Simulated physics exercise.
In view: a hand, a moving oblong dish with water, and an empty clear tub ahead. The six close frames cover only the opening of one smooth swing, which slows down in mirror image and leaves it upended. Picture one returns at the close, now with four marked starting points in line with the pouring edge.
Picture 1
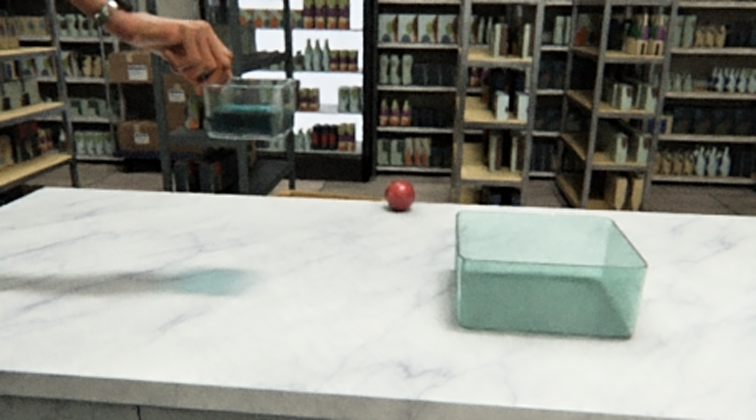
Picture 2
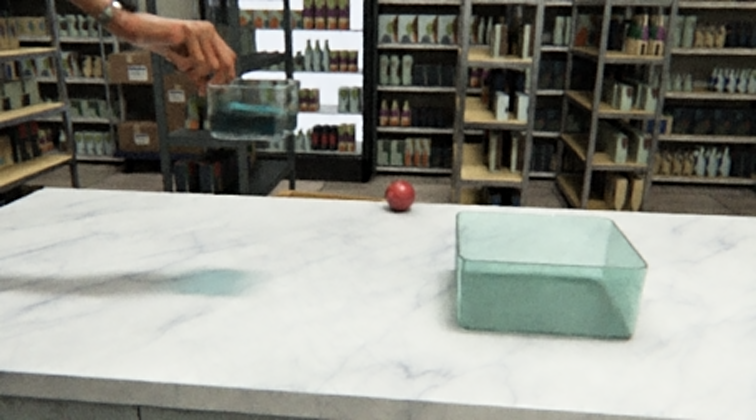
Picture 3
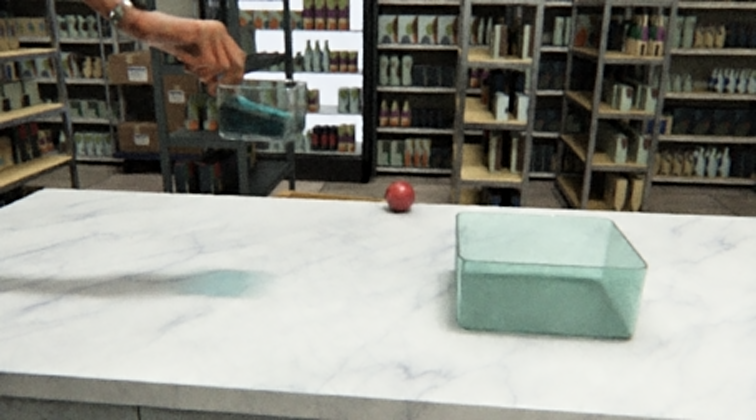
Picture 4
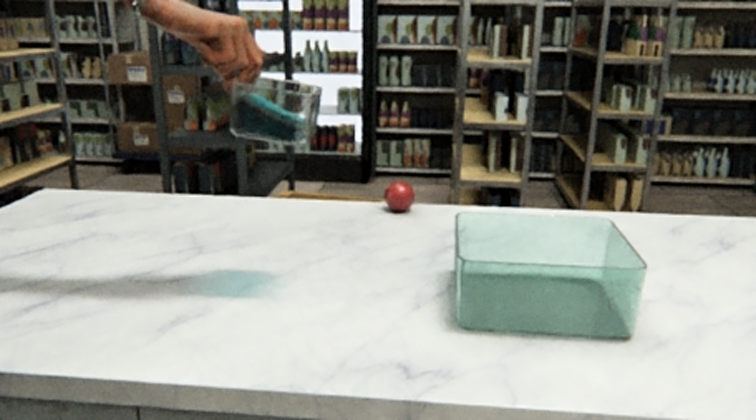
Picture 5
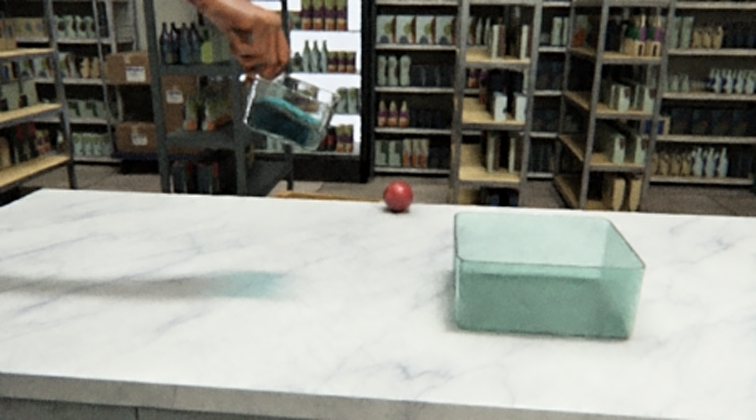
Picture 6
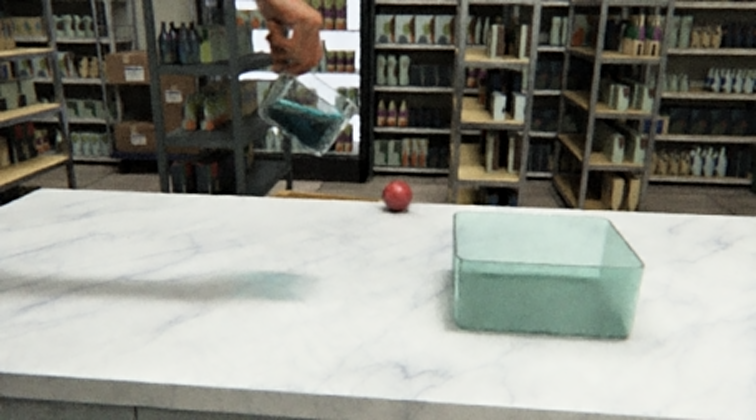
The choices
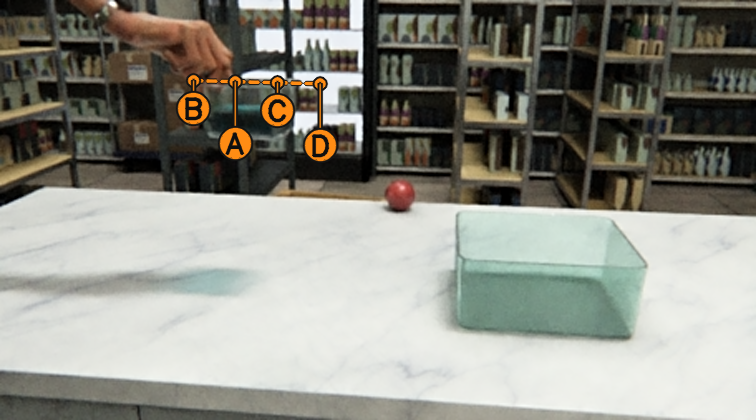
In a room lined with stocked shelves, a hand carries a clear dish of teal liquid rightward above a marble counter holding a red ball and a greenish clear tub, then increasingly tilts the dish to the right.
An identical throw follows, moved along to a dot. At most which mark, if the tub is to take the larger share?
I would pick spot D.
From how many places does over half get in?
One of the four.
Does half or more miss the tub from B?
Yes, that goes wrong.
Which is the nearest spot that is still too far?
It is C.
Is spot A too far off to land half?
Yes.
On the marked copy, A at (235, 81); B at (193, 80); C at (277, 82); D at (320, 83).
Choosing A, about 0 % lands in the tub, 100 % falls short.
Choosing B, about 0 % lands in the tub, 100 % falls short.
Choosing C, about 11 % lands in the tub, 88 % falls short.
Choosing D, about 71 % lands in the tub, 23 % falls short and 6 % goes beside or beyond.
